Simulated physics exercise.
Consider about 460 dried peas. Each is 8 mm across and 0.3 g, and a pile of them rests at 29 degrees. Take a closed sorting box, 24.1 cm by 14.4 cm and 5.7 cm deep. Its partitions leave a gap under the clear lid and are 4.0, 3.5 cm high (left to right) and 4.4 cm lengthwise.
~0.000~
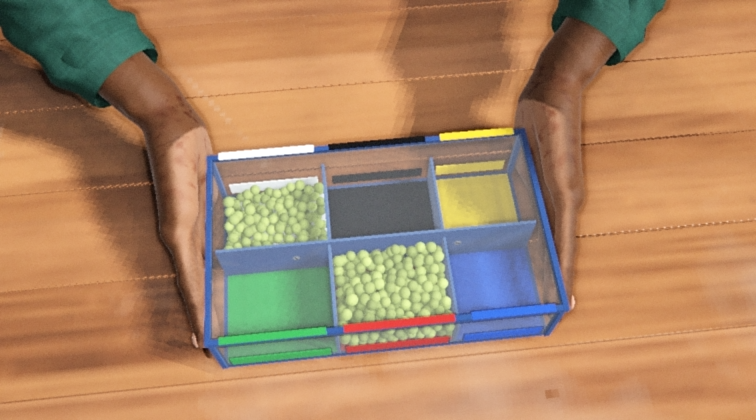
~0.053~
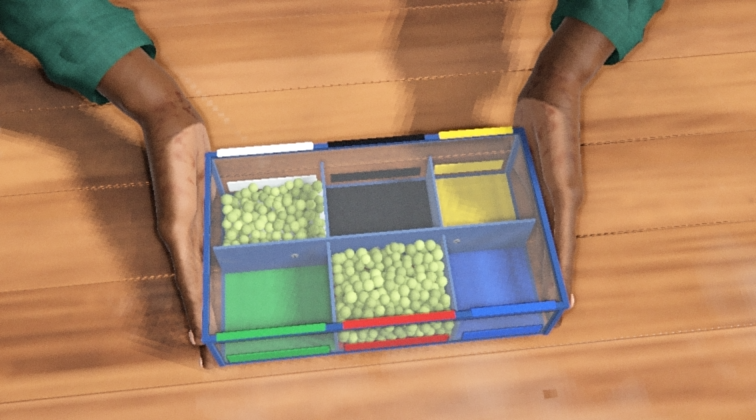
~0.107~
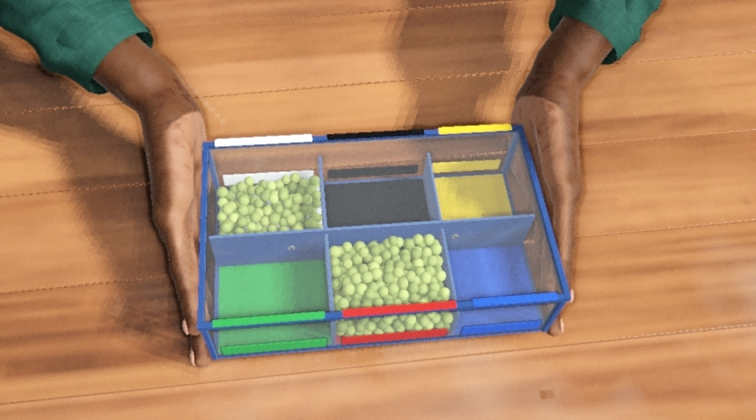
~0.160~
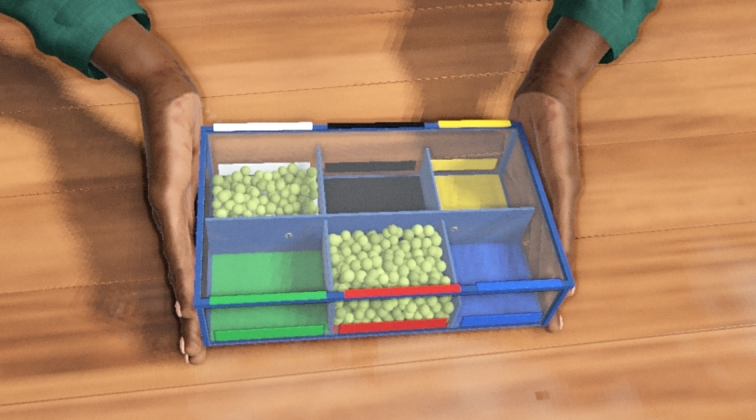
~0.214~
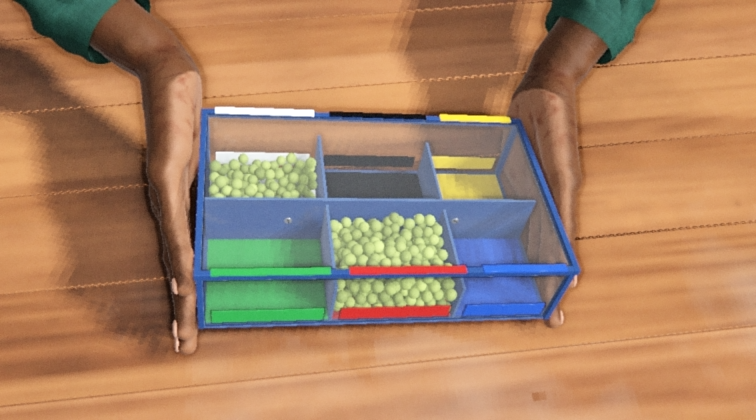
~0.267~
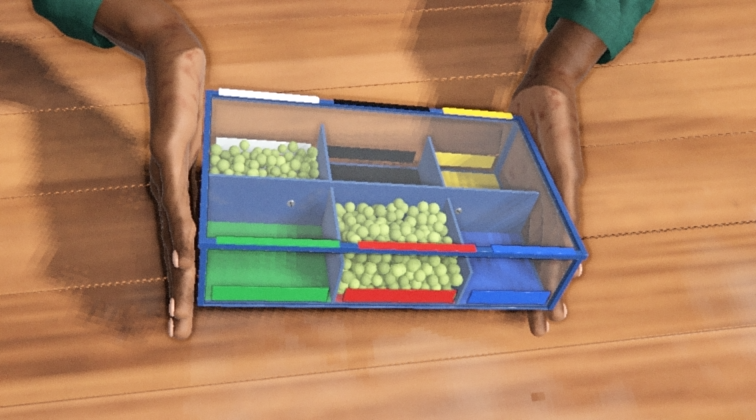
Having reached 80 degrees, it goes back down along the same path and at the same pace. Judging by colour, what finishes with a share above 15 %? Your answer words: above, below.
Red compartment - above; blue compartment - below; green compartment - below; yellow compartment - below; white compartment - above; black compartment - below.
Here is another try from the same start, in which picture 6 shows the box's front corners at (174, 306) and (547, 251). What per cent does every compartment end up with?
By the end red holds 55%, blue holds 0%, green holds 0%, yellow holds 0%, white holds 40% and black holds 5%.
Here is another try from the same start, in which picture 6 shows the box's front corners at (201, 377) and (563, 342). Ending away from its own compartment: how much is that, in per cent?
It would come to roughly 10 percent.
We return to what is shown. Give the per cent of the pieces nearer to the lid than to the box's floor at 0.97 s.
Something like 40 percent of the pieces.
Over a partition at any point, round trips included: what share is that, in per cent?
Estimate: Near 15 %.
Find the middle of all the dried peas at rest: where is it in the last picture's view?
Somewhere around (365, 264) in the final frame.
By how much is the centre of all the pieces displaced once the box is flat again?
I'd say close to 2.5 cm in total.
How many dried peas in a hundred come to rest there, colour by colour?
Red: 50 %, blue: 5 %, green: 0 %, yellow: 10 %, white: 35 %, black: 0 %.
After 0.97 s, tilt 79 degrees; red 55 %, blue 5 %, yellow 5 %, white 35 %.
After 1.44 s, tilt 33 degrees; red 50 %, blue 5 %, yellow 10 %, white 35 %.
Then, at 1.98 s, tilt 0 degrees; red 50 %, blue 5 %, yellow 10 %, white 35 %.
By 2.5 s all is still; red 50 %, blue 5 %, green 0 %, yellow 10 %, white 35 %, black 0 %.
